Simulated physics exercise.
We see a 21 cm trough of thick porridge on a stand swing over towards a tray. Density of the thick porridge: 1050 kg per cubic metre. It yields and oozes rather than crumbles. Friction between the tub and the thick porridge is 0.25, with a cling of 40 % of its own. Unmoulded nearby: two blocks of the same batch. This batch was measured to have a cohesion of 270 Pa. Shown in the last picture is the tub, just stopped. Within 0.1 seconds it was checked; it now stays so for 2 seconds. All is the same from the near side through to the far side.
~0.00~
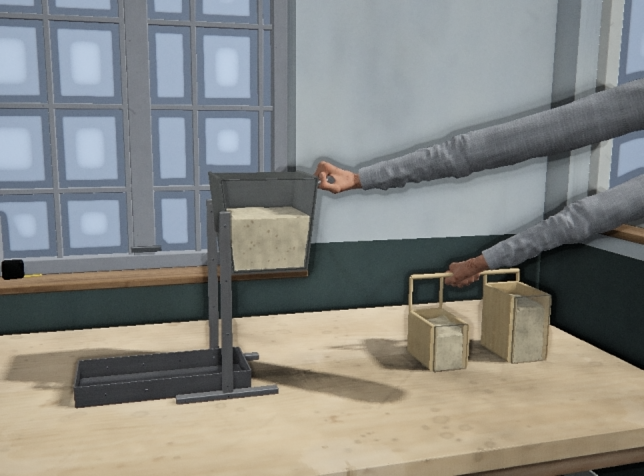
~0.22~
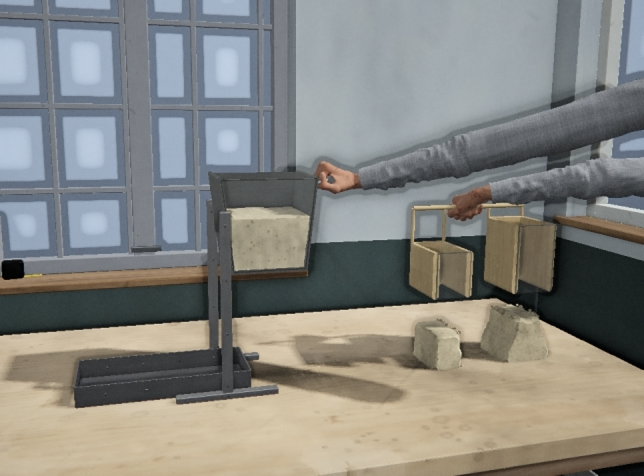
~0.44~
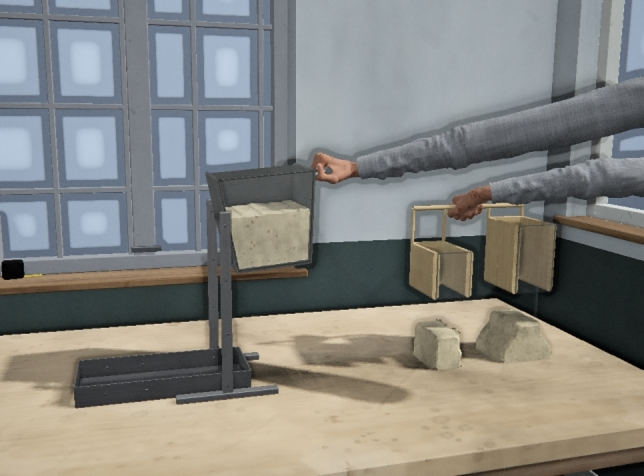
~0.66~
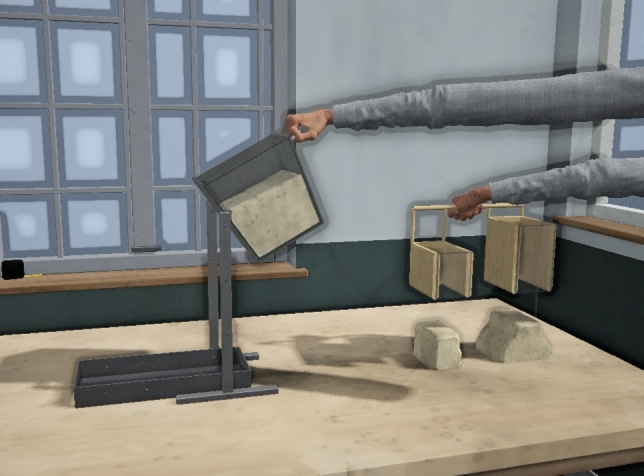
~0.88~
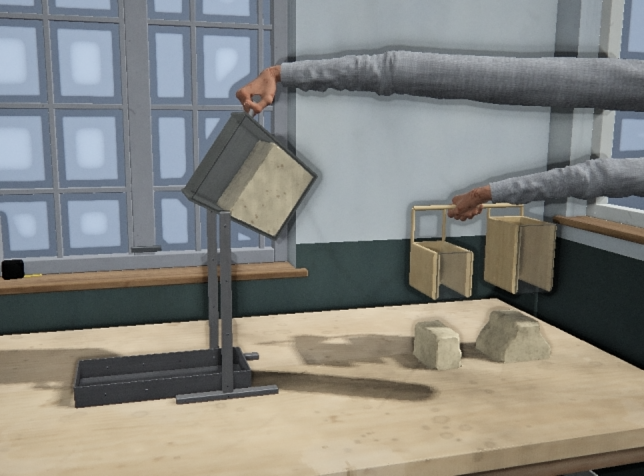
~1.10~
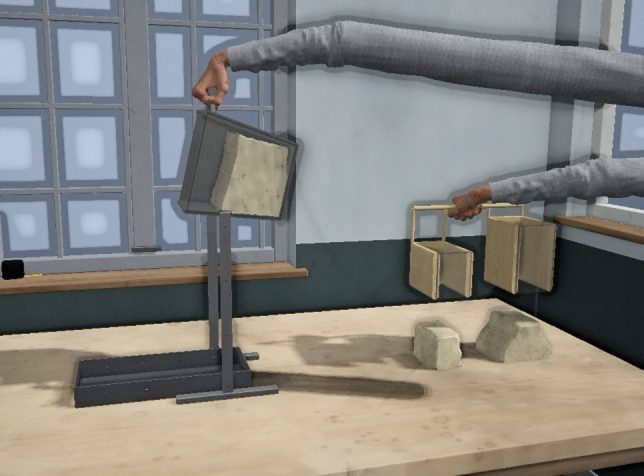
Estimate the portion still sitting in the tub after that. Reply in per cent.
The portion still in the tub is near 100 %.
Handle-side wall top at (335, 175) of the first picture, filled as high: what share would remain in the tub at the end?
That would leave about 80 % in the tub.
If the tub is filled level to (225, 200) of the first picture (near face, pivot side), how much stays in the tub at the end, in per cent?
About 80 %.
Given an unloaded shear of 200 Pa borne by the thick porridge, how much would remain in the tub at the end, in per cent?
Around 90 per cent.
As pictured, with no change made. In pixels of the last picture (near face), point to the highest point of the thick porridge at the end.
It ends up highest close to (265, 157).
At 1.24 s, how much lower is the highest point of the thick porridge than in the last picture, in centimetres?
About 3 cm.
After 1.24 s, the tub is at 77 degrees and holds 100 %.
After 1.41 s, the tub is at 77 degrees and holds 100 %.
After 1.58 s, the tub is at 77 degrees and holds 100 %.
After 1.75 s, the tub is at 77 degrees and holds 100 %.
After 3.10 s, at the end, the tub is at 77 degrees and holds 100 %.
